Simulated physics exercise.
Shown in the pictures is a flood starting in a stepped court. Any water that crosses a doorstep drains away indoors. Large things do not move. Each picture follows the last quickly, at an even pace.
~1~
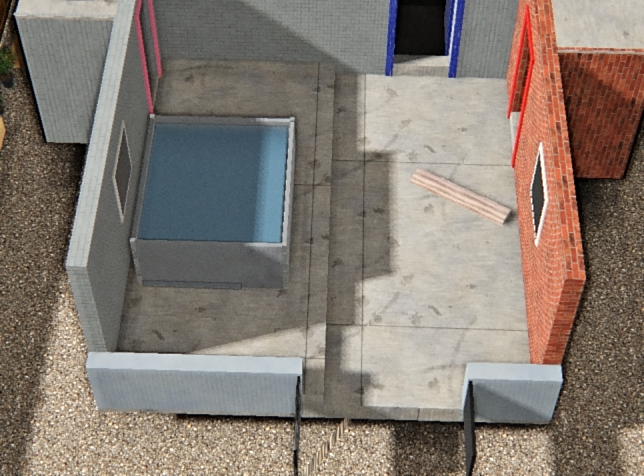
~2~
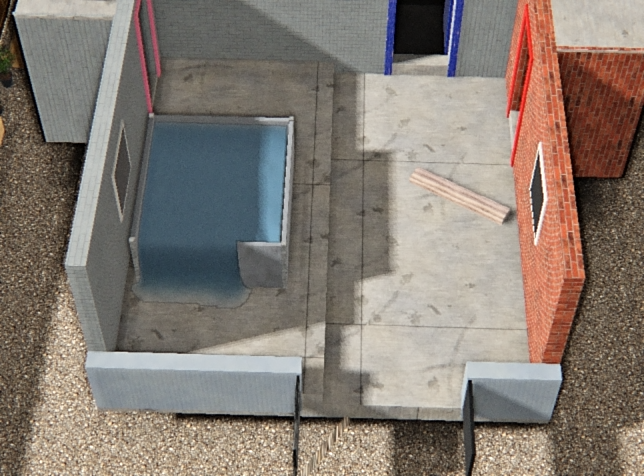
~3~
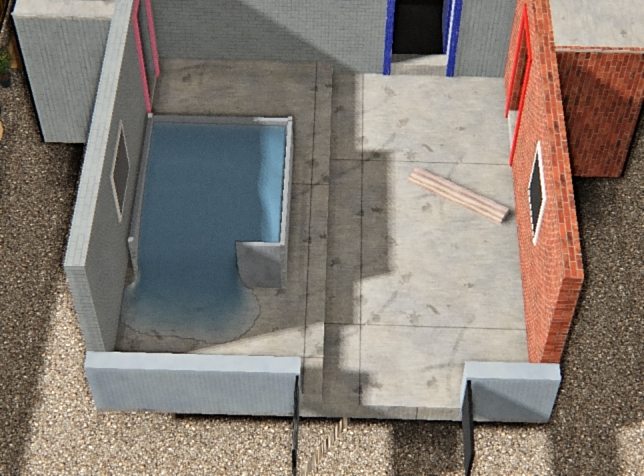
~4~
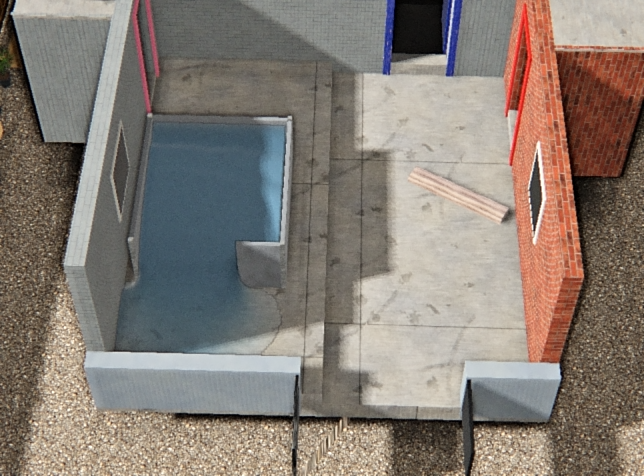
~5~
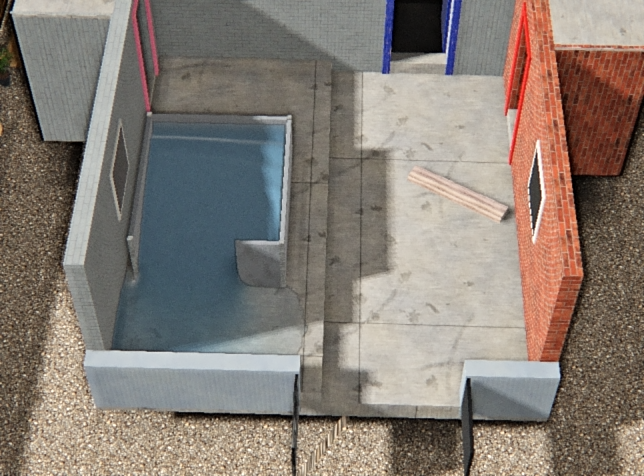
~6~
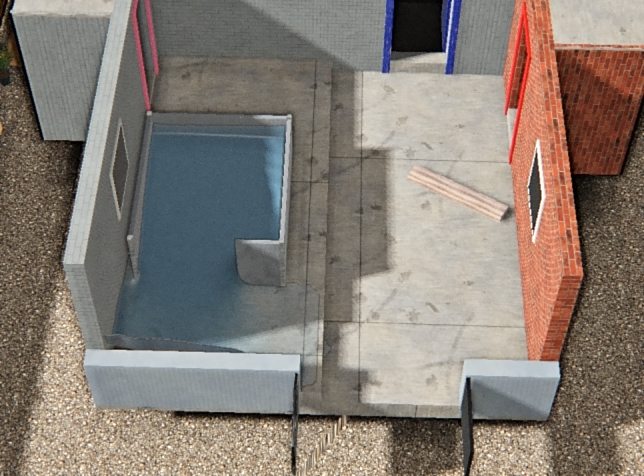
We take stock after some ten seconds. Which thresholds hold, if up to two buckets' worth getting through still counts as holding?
The red door holds; the blue door holds; the pink door holds.
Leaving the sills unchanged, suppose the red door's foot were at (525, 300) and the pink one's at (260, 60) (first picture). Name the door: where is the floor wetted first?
The red door.
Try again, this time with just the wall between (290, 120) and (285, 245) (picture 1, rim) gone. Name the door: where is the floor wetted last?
Last in line is the pink door.
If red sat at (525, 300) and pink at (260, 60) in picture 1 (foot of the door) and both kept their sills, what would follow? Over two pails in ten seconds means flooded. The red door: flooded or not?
From what I can tell, the red door tops the mark.
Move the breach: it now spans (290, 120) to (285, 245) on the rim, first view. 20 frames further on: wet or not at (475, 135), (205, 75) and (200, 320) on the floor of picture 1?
The three spots, in order, are inundated, spared and spared.
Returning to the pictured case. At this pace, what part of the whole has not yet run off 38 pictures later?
88 per cent.
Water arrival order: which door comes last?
The one in blue.
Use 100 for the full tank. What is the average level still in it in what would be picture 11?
About 60 per cent.
A moment on, water covers 20 % of the floor; the red door not reached, the blue door not reached, the pink door not reached.
Next, water covers 40 % of the floor; the red door not reached, the blue door not reached, the pink door not reached.
Then, water covers 55 % of the floor; the red door wet at the sill, nothing in, the blue door not reached, the pink door wet at the sill, nothing in.
Later, water covers 85 % of the floor; the red door wet at the sill, nothing in, the blue door wet at the sill, nothing in, the pink door wet at the sill, nothing in.
In the end, water covers 85 % of the floor; the red door under two buckets in, the blue door wet at the sill, nothing in, the pink door wet at the sill, nothing in.
